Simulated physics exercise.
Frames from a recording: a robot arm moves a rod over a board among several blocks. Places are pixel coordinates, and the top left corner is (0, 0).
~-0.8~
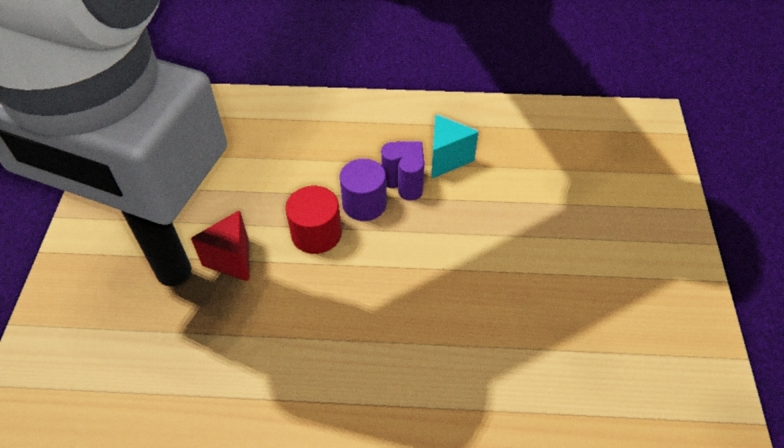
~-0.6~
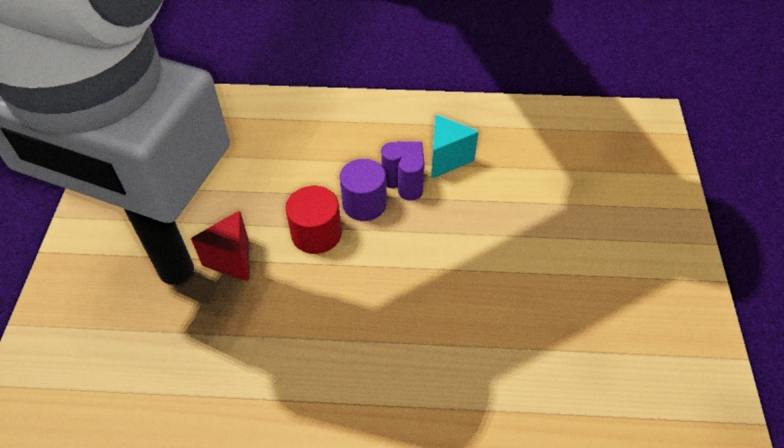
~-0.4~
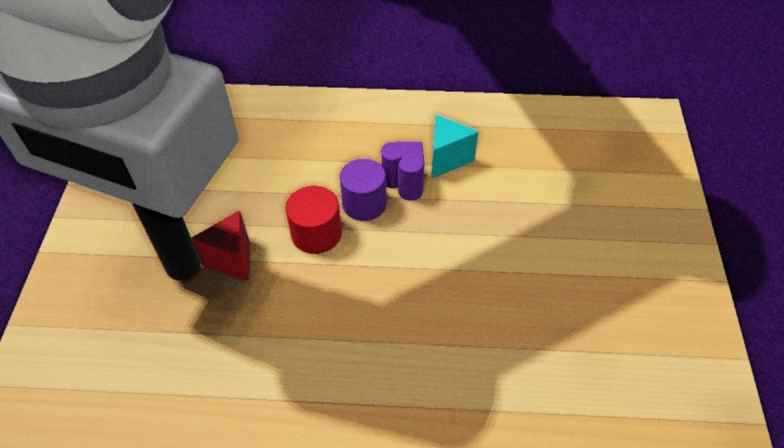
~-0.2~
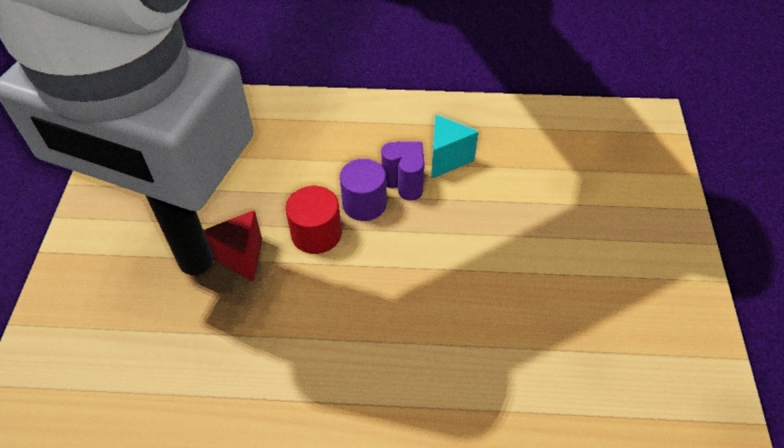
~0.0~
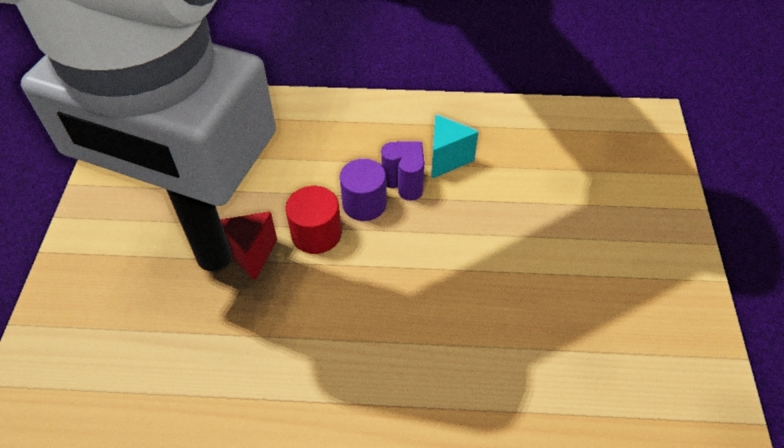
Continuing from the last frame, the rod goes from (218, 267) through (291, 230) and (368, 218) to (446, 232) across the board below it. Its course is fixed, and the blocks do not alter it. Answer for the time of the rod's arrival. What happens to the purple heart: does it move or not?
By the last moment of the path, the purple heart has shifted.
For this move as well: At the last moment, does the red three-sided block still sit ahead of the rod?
I expect not.
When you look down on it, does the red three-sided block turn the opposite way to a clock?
It seems not.
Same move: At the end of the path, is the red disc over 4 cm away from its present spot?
I'd say yes.
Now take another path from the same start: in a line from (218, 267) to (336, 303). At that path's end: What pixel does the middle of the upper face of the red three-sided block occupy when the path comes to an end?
Its top face will be centred at roughly (271, 225).
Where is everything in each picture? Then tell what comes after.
Lower end of the rod (174, 272), tops of blocks, red three-sided block (223, 233), red disc (312, 205), purple disc (363, 175), purple heart (406, 154), in the first picture.
Rod (177, 271), blocks as before, in the second picture.
Rod (184, 266), blocks as before, in the third picture.
Rod (196, 261), red three-sided block (233, 231), in the fourth picture.
Rod (214, 257), red three-sided block (244, 227), red disc (312, 205), purple disc (363, 175), purple heart (406, 154), in the fifth picture.
The first path, step by step. One third of the way, rod (291, 219); red three-sided block (306, 223), turned 90° clockwise; red disc (349, 209); purple disc (367, 172).
Two thirds of the way, rod (369, 208); red three-sided block (311, 226), turned 110° clockwise; red disc (390, 220); purple disc (389, 163); purple heart (418, 143).
At the end, rod (447, 222); red three-sided block (311, 226), turned 110° clockwise; red disc (414, 233); purple disc (405, 162); purple heart (424, 136).
